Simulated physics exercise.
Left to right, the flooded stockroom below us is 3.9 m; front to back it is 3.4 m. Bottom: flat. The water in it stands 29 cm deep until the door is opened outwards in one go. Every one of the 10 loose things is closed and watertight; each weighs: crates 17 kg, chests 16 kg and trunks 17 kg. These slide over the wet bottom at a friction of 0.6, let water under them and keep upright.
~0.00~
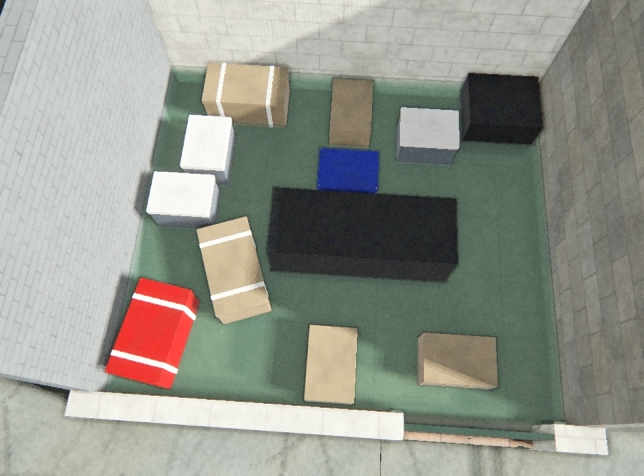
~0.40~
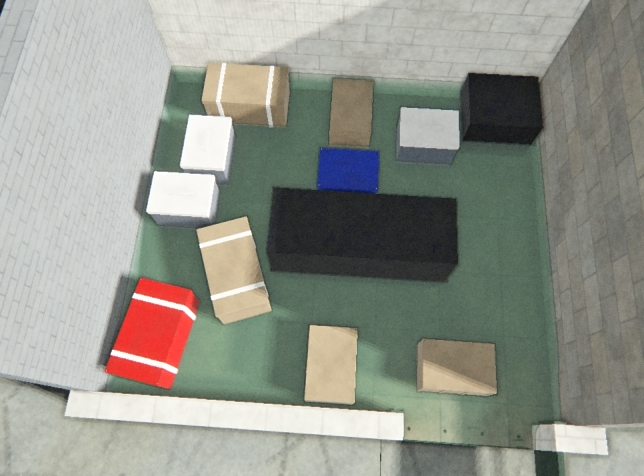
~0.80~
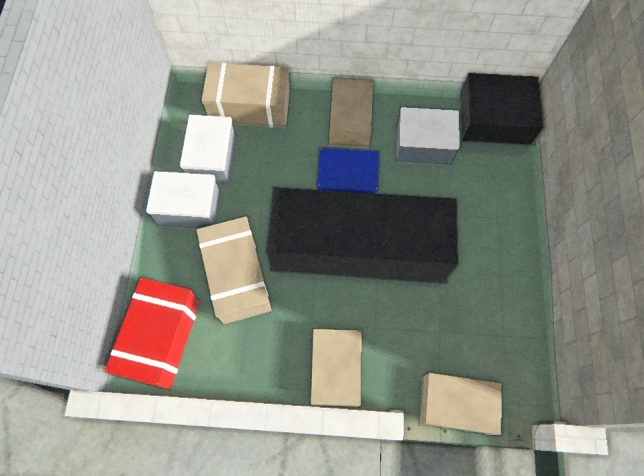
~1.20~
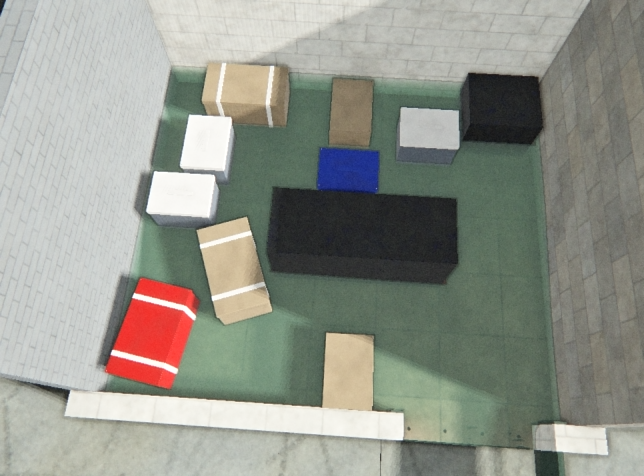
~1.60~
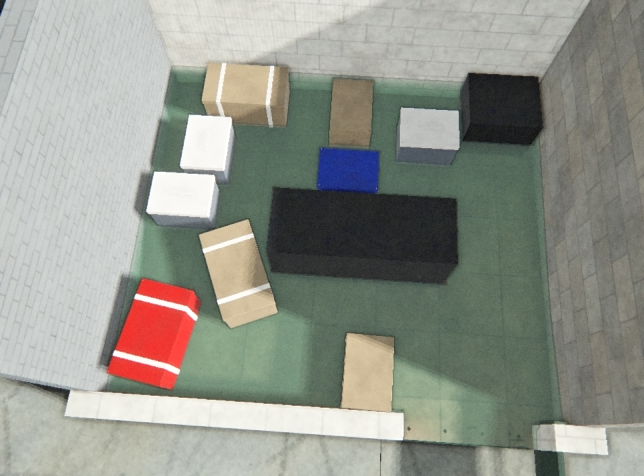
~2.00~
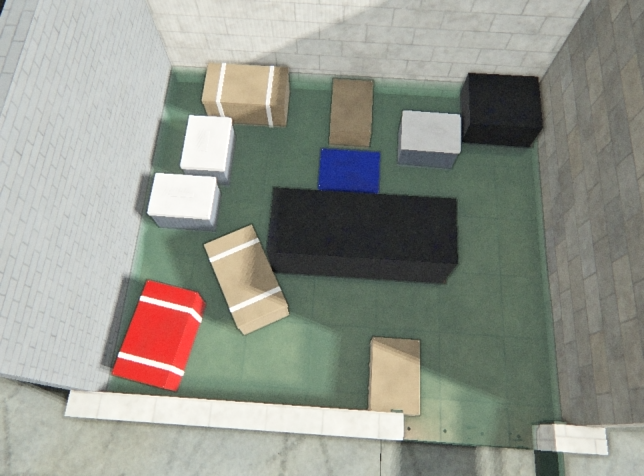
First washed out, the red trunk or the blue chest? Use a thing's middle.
The red one goes first.
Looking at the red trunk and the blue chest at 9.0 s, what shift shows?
About 200 and 80 cm by then.
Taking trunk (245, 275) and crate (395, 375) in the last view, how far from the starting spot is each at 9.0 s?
Respectively, 200 cm and washed out.
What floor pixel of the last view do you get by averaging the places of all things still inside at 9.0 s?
(355, 261).
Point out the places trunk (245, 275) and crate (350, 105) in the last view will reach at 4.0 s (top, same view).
Around (341, 308) and (379, 121).
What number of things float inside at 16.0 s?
Of them, 5.
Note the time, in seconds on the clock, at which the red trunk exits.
Around 10.5 seconds.
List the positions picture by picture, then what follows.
In the first picture, the red trunk at (149, 330), afloat; the blue chest at (348, 169) floats; 29 cm deep round most things; 0 of 10 have shifted.
In the second picture, the red trunk at (149, 330) floats; the blue chest at (348, 169), afloat; 29 cm deep round most things; 0 of 10 have shifted.
In the third picture, the red trunk at (149, 330) floats; the blue chest at (348, 169), afloat; 29 cm deep round most things; 1 of 10 have shifted.
In the fourth picture, the red trunk at (149, 330), afloat; the blue chest at (348, 169) floats; about 3110 L in view; 2 of 10 have shifted.
In the fifth picture, the red trunk at (151, 331) floats; the blue chest at (349, 169), afloat; about 3030 L in view; 2 of 10 have shifted.
In the sixth picture, the red trunk at (156, 332), afloat, 5 cm from its start; the blue chest at (349, 169), afloat; 28 cm deep round most things; 4 of 10 have shifted.
After 4.0 s the red trunk is near (193, 341), 0.4 m from its start, afloat; the blue chest is near (390, 183), 0.4 m from its start, afloat; 2 of 10 are out; 8 afloat.
After 9.0 s the red trunk is near (391, 357), 2.0 m from its start, afloat; the blue chest is near (437, 190), 0.8 m from its start, afloat; 2 of 10 are out; 8 afloat.
After 16.0 s the red trunk has gone out (at 10.4 s); the blue chest is near (536, 338), 2.2 m from its start, afloat; 5 of 10 are out; 5 afloat.
After 20.0 s the red trunk has gone out (at 10.4 s); the blue chest has gone out (at 19.1 s); 8 of 10 are out; 2 afloat.
